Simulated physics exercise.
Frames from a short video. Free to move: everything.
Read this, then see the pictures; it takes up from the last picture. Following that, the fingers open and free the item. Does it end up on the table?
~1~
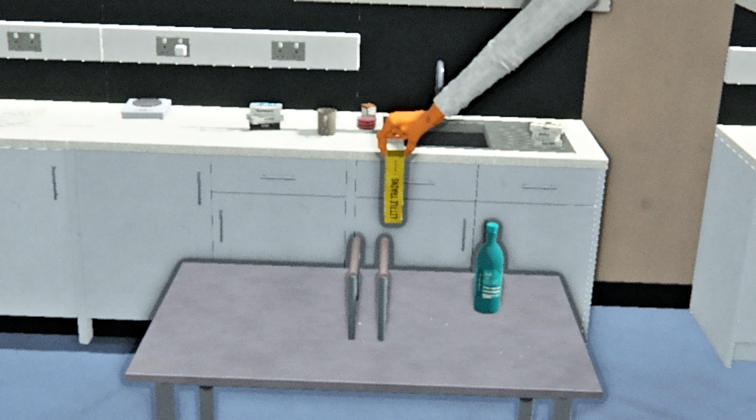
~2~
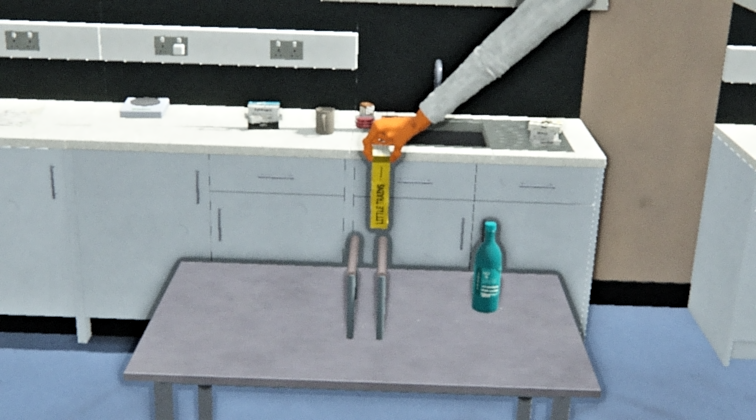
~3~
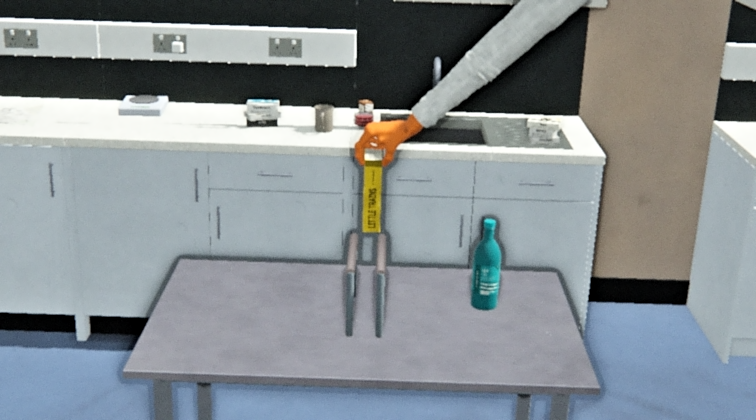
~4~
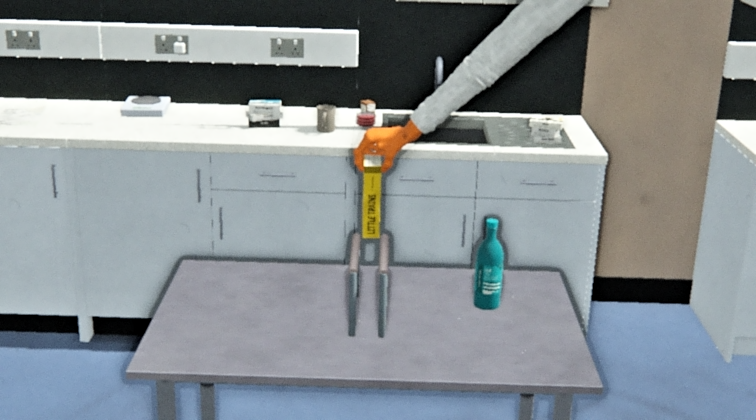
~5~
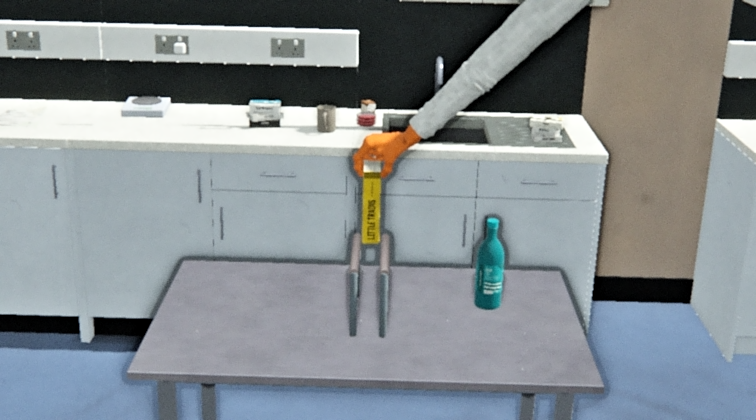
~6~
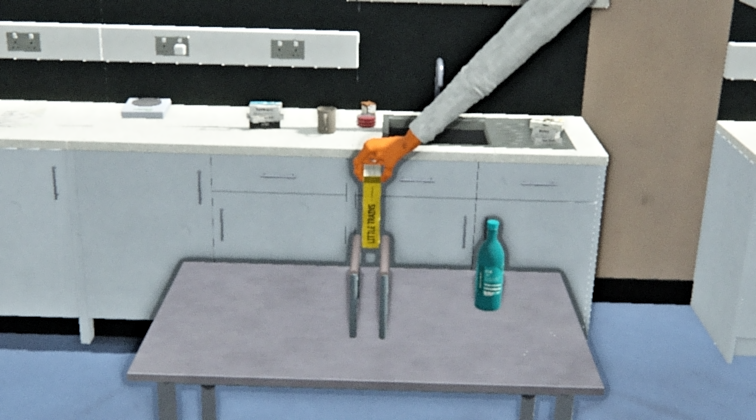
Yes. Well then, it descends to the table.
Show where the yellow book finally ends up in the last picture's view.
It winds up at roughly (369, 284).
Then, 0.32 s after the last picture, yellow book slid well along near (369, 284).
Then, 0.66 s after the last picture, yellow book resting near (369, 284).
At rest, moved from the start, yellow book; turquoise bottle in place. Seen from the same camera at the end, yellow book near (369, 284). The book reaches the table.
